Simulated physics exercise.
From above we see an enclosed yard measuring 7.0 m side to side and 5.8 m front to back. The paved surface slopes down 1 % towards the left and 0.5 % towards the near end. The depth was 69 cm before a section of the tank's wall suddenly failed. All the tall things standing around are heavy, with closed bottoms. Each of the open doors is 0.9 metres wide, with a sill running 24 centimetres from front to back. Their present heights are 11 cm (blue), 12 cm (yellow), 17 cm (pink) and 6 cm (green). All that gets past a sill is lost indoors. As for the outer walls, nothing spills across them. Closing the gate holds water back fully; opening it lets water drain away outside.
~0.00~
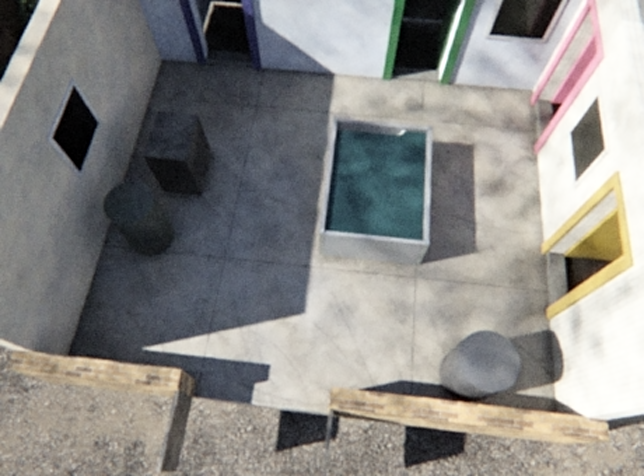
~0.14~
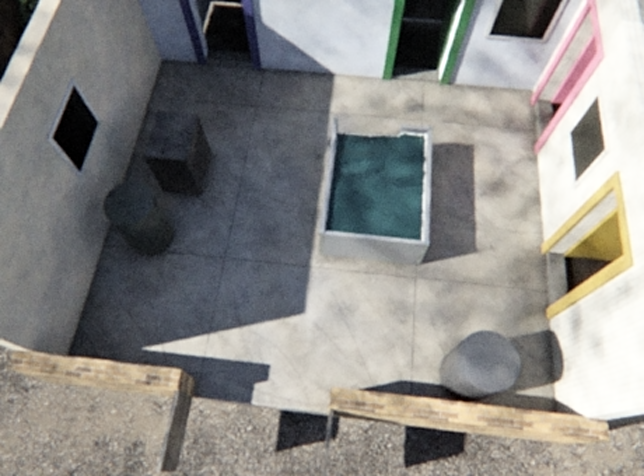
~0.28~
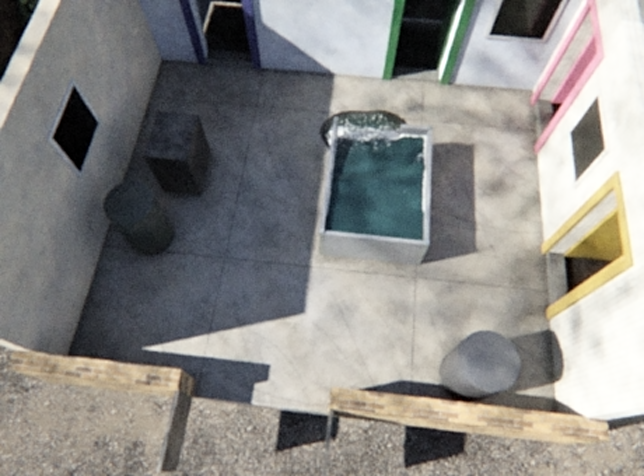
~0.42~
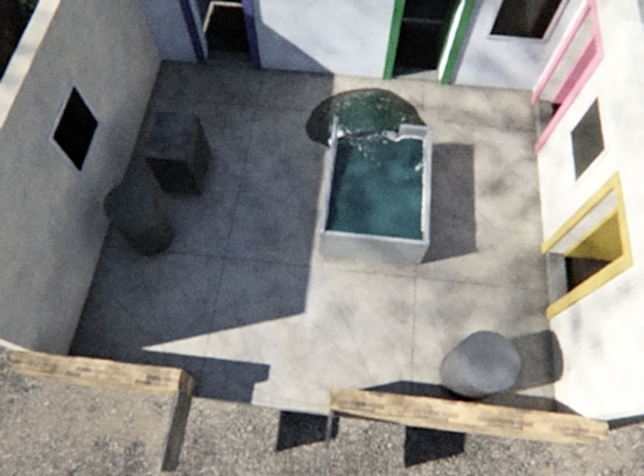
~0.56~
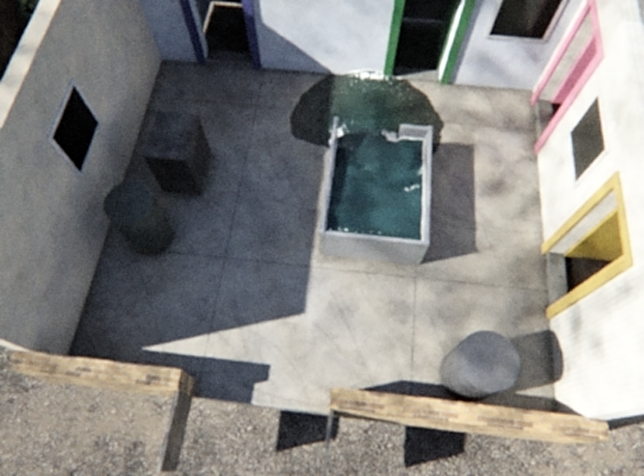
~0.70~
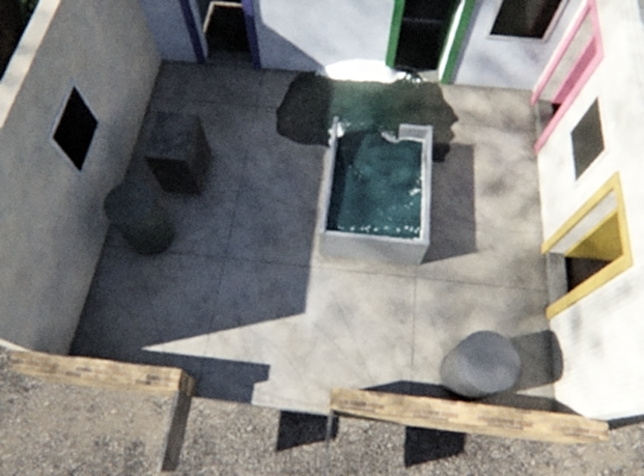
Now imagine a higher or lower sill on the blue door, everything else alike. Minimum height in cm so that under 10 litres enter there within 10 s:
6.5 cm.
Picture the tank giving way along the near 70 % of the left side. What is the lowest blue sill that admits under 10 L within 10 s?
With that break, close to 12.5 cm.
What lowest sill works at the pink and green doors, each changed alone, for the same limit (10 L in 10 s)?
About 12.0 cm at pink and 27 cm at green.
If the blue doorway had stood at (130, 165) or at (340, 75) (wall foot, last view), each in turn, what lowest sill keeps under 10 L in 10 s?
9.5 and 34 cm.
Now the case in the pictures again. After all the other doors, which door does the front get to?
Answer: Yellow.
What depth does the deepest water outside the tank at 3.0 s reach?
Up to some 28 centimetres, I'd say.
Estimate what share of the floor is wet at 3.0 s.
Some 30 per cent is wet.
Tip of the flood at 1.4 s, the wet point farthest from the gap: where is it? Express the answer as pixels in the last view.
The farthest wet point sits near (218, 65).
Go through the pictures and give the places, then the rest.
The first frame shows the tank at (378, 180) is whole and still, 69 cm deep; the blue door at (221, 23) is dry.
In the second frame, water pours out on the far side and has run 0.3 m, to a hidden place; about 10 cm deep outside, 69 cm at the back.
In the third frame, water pours out on the far side and has run 0.8 m, to (369, 114); about 11 cm deep outside, 69 cm at the back.
In the fourth frame, the front is at (374, 91), 1.4 m from the gap on the far side; 2.0 m2 of floor is wet, 69 cm left at the back.
In the fifth frame, the front is at (340, 75), 1.7 m from the gap on the far side; 3.3 m2 of floor is wet, 65 cm left at the back.
In the sixth frame, the gap is on the far side, the front 1.8 m out at (405, 71); the back of the tank holds 57 cm; the blue door at (221, 23), 3.2 m from the gap, is still 1.4 m from the nearest water.
After 1.4 s water covers 15 % of the floor, deepest (40 cm) near (359, 77); 6 cm at the blue door, 0 litres in over its 11 cm sill.
After 3.0 s water covers 30 % of the floor, deepest (28 cm) near (162, 61); 8 cm at the blue door, 0 litres in over its 11 cm sill.
After 10.0 s water covers 95 % of the floor, deepest (10 cm) near (66, 364); 5 cm at the blue door, 0 litres in over its 11 cm sill.
At the blue door as built, the water arrived by 1.3 s and peaked near 11 cm at 1.8 s.
With a sill of 6 cm, 14 litres would have come in within the 10 s; with 8 cm, 4 litres. So under 10 litres takes about 6.5 cm.
